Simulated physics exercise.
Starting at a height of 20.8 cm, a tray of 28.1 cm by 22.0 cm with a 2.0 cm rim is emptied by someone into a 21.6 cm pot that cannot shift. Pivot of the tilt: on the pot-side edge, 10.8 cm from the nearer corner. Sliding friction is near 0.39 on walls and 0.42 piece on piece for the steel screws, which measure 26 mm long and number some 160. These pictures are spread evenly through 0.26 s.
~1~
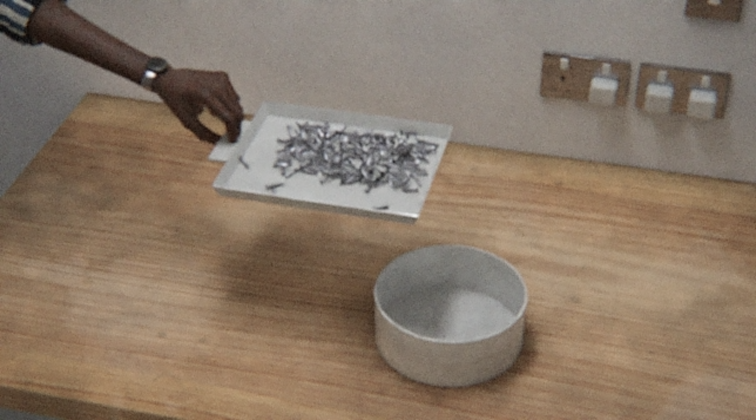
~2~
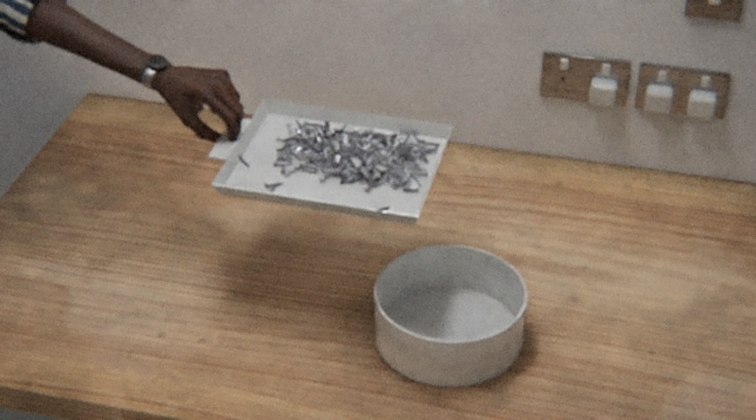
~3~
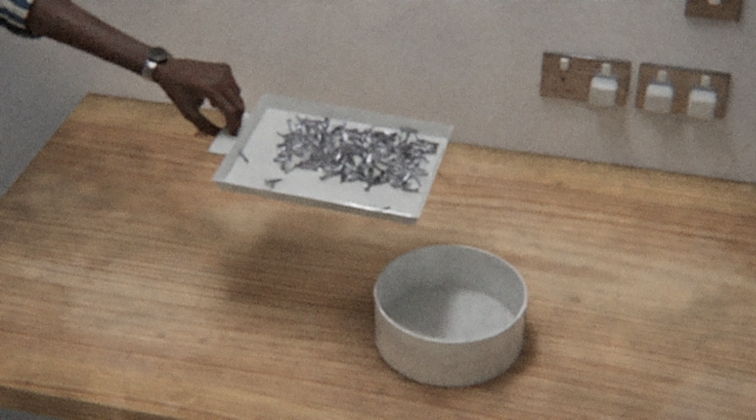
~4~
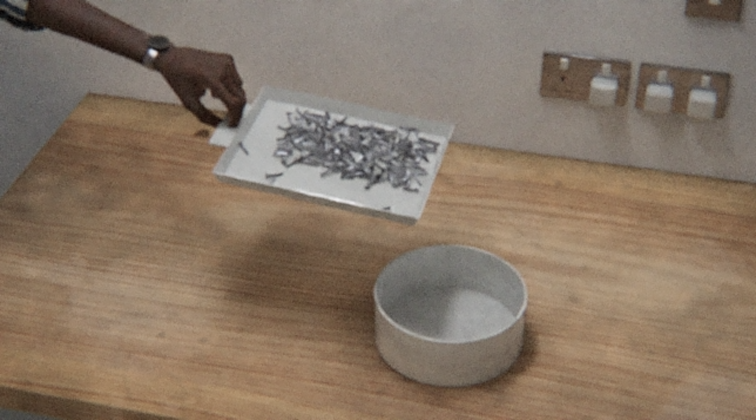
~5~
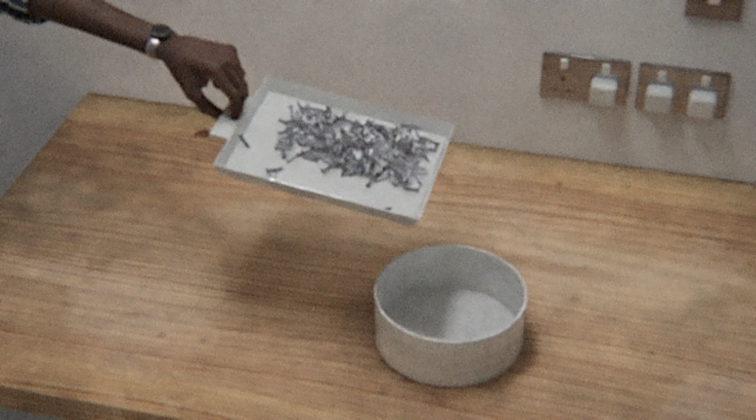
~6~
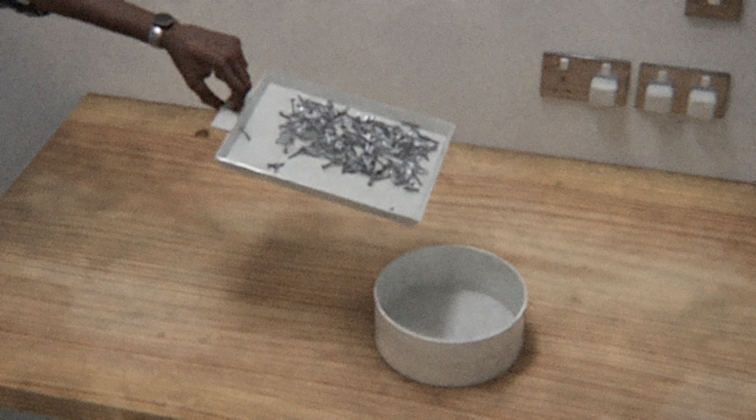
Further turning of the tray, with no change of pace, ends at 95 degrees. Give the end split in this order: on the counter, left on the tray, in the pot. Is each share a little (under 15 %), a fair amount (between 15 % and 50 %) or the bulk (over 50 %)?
Counter: A fair amount; left on the tray: A little; pot: The bulk.
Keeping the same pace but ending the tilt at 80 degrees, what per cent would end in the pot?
Then about 75 per cent.
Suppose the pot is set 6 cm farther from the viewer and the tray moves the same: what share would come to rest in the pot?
Close to 95 per cent, then.
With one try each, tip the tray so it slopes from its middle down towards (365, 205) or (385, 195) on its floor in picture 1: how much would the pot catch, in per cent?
Approximately 90 percent, then 100 percent.
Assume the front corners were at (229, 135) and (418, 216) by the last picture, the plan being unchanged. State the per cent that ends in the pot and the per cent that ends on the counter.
You'd end with pot at 55 and counter at 45.
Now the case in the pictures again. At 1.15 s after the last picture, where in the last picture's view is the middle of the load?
(439, 180) or thereabouts.
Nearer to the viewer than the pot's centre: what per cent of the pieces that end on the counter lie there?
0 %.
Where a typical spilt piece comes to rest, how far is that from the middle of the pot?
Roughly 16 centimetres.
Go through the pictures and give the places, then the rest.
The first frame shows tray tilt 0 degrees, front corners at (219, 184) and (414, 212); middle of the pieces at (352, 157); pot at (451, 291).
The second frame shows tray tilt 1 degrees, front corners at (219, 182) and (414, 213); middle of the pieces at (352, 156).
The third frame shows tray tilt 3 degrees, front corners at (219, 177) and (414, 213); middle of the pieces at (352, 154).
The fourth frame shows tray tilt 6 degrees, front corners at (220, 170) and (415, 214), lowest corner right front; middle of the pieces at (353, 150).
The fifth frame shows tray tilt 8 degrees, front corners at (221, 162) and (415, 215), lowest corner right front; middle of the pieces at (353, 147).
The sixth frame shows tray tilt 11 degrees, front corners at (222, 155) and (416, 216), lowest corner right front; middle of the pieces at (354, 143); pot at (451, 291).
Then, 0.69 s after the last picture, tilt 51 degrees; the tray holds 100 %, the pot 0 %.
Then, 1.15 s after the last picture, tilt 77 degrees; the tray holds 75 %, the pot 10 %.
Then, 1.68 s after the last picture, tilt 95 degrees; the tray holds 0 %, the pot 75 %.
In the end, counter 25 %, tray 0 %, pot 75 %.
